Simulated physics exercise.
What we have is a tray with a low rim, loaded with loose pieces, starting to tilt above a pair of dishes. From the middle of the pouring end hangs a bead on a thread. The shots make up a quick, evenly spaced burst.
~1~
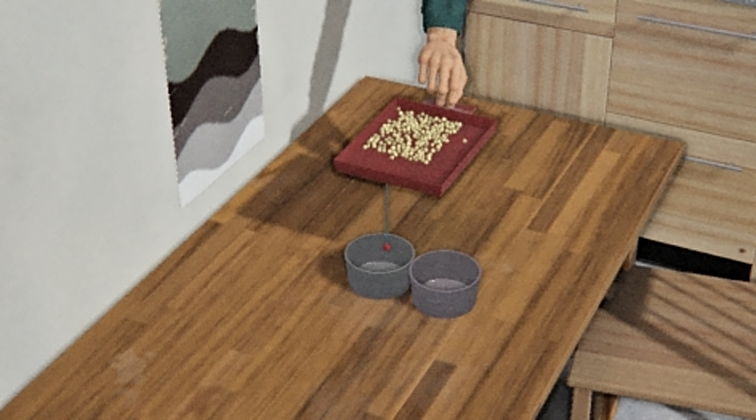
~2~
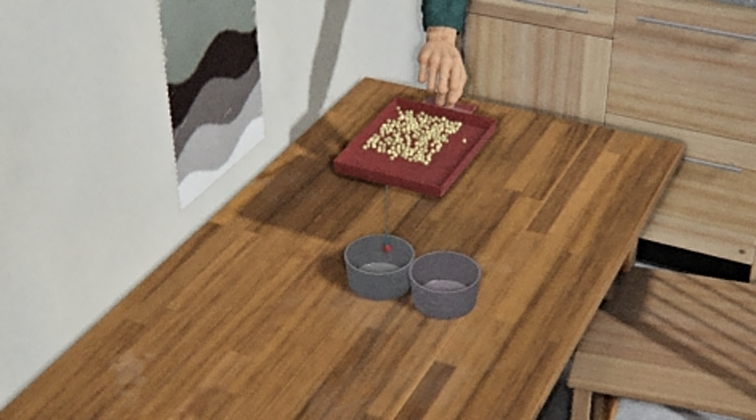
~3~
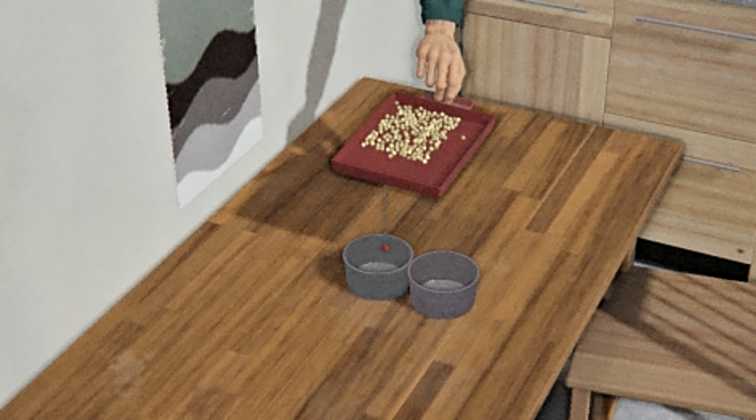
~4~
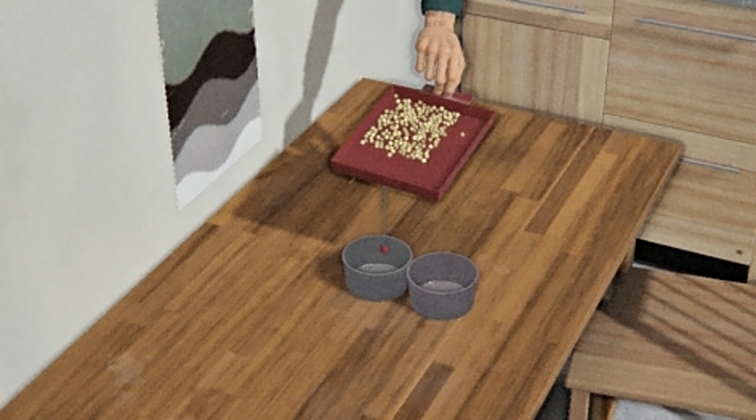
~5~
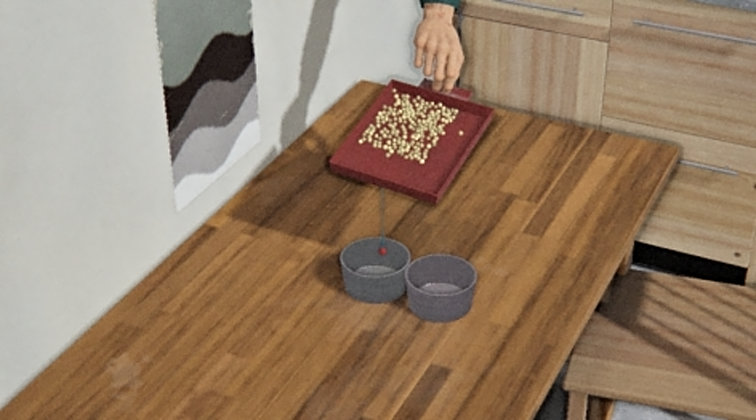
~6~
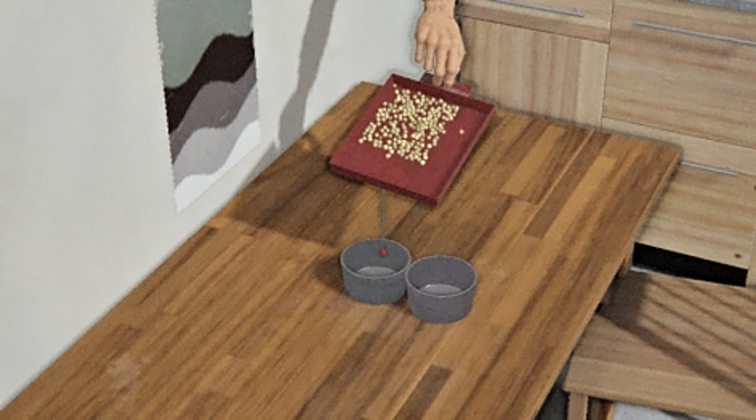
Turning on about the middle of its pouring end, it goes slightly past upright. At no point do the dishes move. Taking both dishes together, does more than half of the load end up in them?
Yes.
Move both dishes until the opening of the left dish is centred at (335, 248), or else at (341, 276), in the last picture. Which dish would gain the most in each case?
First try, the dish to the right; second try, the dish to the right.
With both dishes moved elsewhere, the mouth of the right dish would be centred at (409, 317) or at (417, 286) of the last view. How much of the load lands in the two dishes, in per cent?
0, then 90 %.
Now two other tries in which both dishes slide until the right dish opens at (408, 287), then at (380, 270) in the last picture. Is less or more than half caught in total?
Beyond half, then short of half.
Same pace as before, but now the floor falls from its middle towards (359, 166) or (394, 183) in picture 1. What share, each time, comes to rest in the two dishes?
20 % and 30 %.
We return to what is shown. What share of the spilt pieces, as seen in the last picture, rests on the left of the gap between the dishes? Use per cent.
Share on the left: Near 80 %.
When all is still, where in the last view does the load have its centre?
Somewhere close to (440, 305) in the last picture.
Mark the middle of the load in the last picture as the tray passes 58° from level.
Near (420, 195).
Soon after the last picture, tray tipped steeply; nearly all on the tray; a stray few in the right dish; a stray few outside both; a stray few in the air.
A little later, tray tipped right over; most on the tray; a small part in the right dish; a stray few outside both; a small part in the air.
Later still, tray tipped past a quarter turn; nearly all in the right dish; a small part outside both.
At rest, tray tipped past a quarter turn; nearly all in the right dish; none in the left dish; a small part outside both.
